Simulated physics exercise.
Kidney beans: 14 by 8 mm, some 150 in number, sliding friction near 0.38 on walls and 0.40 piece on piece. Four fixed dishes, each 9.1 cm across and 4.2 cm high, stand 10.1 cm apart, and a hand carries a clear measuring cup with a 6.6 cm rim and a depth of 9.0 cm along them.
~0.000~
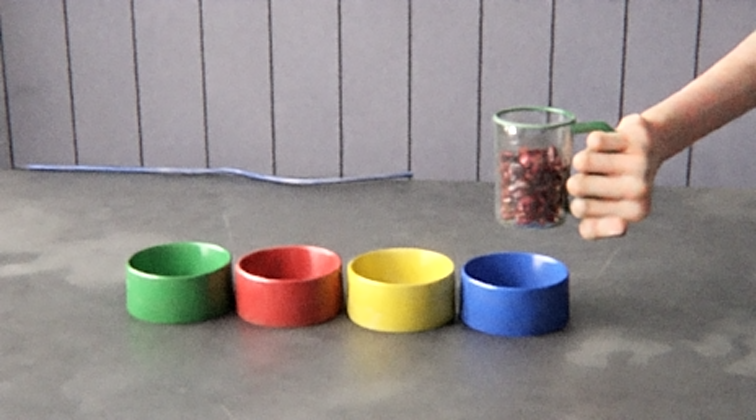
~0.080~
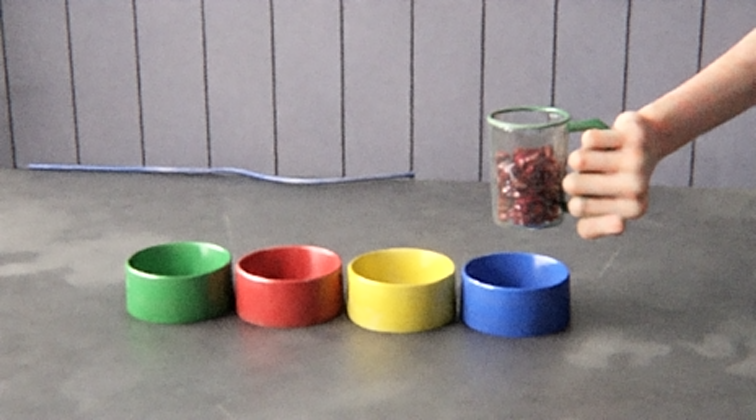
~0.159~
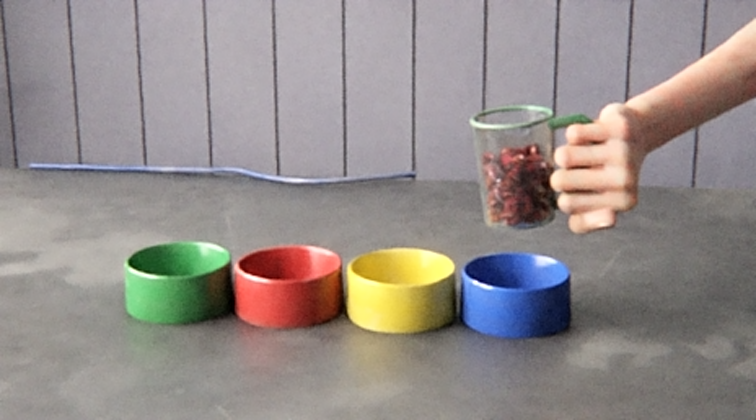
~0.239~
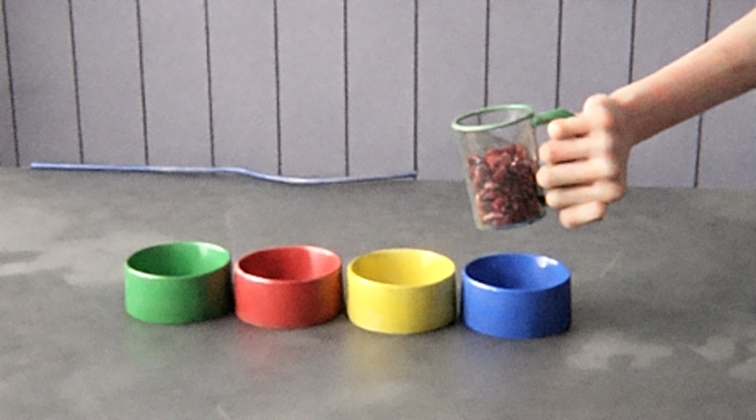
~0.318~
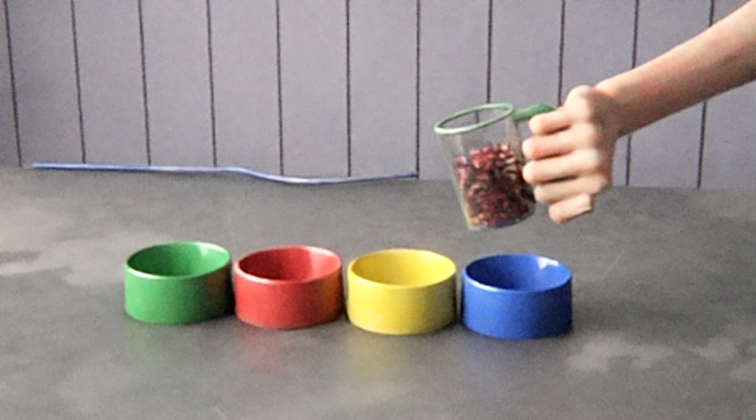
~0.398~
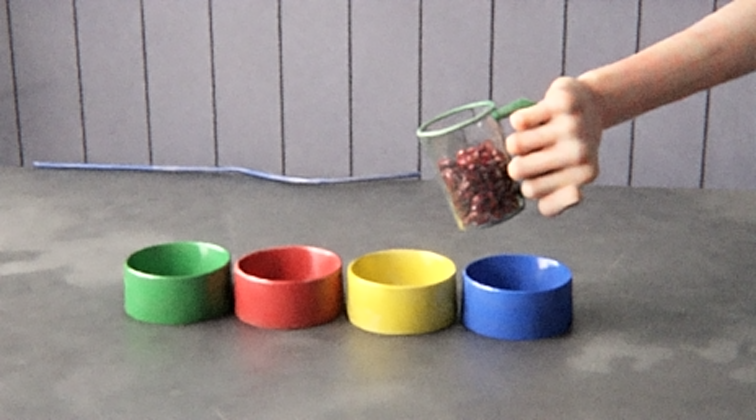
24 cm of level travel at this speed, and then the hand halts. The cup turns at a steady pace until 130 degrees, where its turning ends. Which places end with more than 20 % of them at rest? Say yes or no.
Red: No, blue: No, green: Yes, yellow: No, counter: No.
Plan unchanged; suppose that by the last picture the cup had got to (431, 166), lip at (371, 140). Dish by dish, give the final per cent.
Dish by dish: Red 0 percent, blue 0 percent, green 100 percent, yellow 0 percent.
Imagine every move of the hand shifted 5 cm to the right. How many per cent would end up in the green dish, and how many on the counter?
Then the green dish would get 0 and the counter 10.
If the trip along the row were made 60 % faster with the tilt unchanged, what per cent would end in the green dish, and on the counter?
The shares would then be green 100 and counter 0.
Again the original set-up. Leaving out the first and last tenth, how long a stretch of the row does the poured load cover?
5 cm, roughly.
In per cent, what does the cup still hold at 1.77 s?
About 90 per cent.
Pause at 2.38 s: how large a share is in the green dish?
About 100 per cent by then.
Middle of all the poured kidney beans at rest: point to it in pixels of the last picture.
Centre at rest: Approx. (185, 285) px.
Then, at 1.22 s, tilt 71 degrees; cup holds 100 %.
Then, at 1.77 s, tilt 105 degrees; cup holds 90 %, green 5 %.
Then, at 2.38 s, tilt 130 degrees; cup holds 0 %, green 100 %.
At rest (2.9 s), red 0 %, blue 0 %, green 100 %, yellow 0 %, counter 0 %.
